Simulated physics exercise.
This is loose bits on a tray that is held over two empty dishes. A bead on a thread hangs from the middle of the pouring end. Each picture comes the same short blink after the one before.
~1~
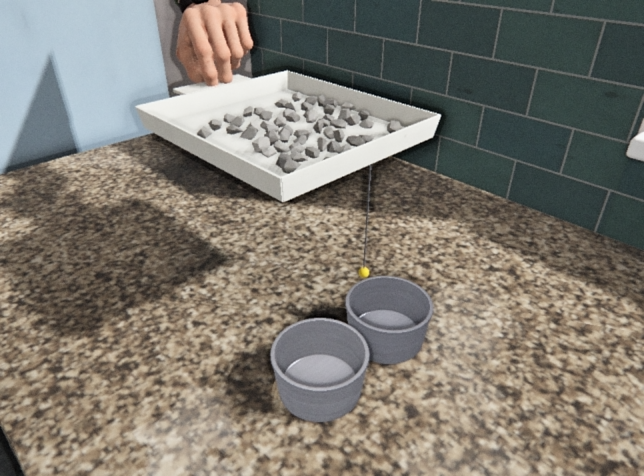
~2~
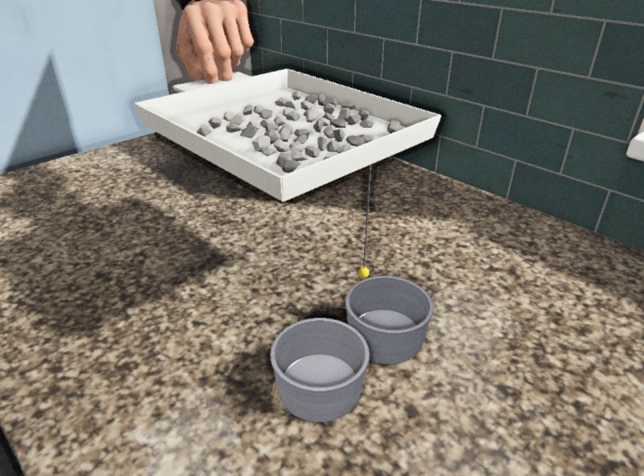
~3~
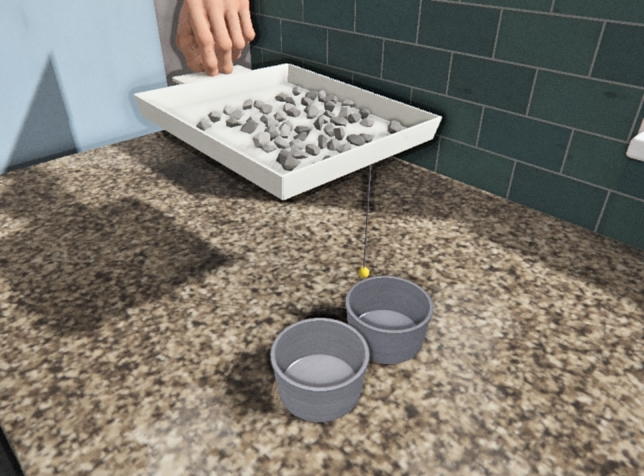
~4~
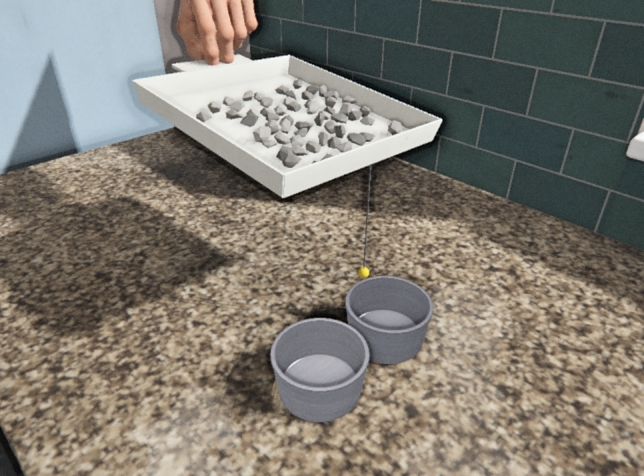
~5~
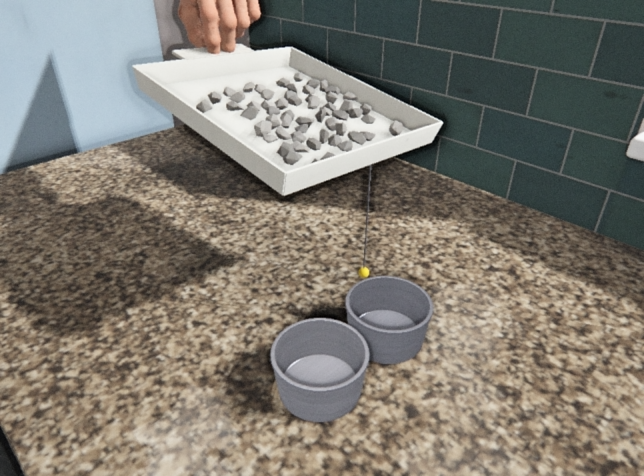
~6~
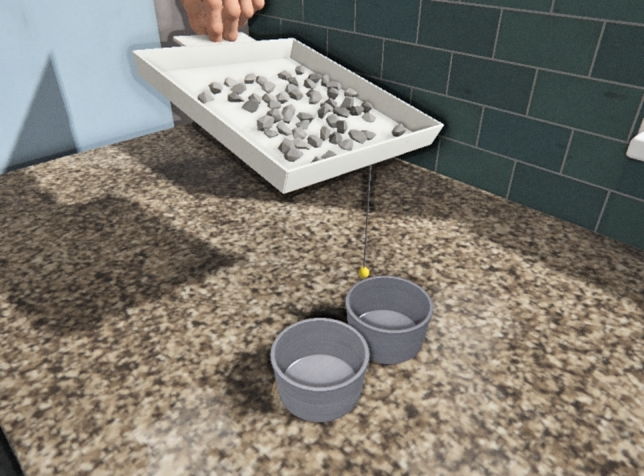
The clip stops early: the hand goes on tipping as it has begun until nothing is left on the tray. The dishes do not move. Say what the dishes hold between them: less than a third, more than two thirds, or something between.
Together they catch under a third.
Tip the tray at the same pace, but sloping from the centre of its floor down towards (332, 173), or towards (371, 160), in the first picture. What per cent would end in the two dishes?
In turn 70 and 20 in a hundred.
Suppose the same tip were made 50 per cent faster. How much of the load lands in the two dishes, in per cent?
Some 20 per cent.
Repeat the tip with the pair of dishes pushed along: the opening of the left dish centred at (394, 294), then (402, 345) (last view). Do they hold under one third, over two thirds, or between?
One: More than two thirds. Two: Below one third.
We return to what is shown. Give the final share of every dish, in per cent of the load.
About: Left dish 0, right dish 10 per cent.
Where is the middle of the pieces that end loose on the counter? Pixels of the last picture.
Near (467, 304).
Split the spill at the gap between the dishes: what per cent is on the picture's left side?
Roughly 0 in a hundred.
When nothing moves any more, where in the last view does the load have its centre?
Around (453, 303).
Soon, tray tipped steeply; all on the tray.
A while on, tray tipped right over; most on the tray; a small part outside both; a small part in the air.
Towards the end, tray tipped past a quarter turn; a small part in the right dish; most outside both.
Finally, tray tipped past a quarter turn; none in the left dish; a small part in the right dish; most outside both.
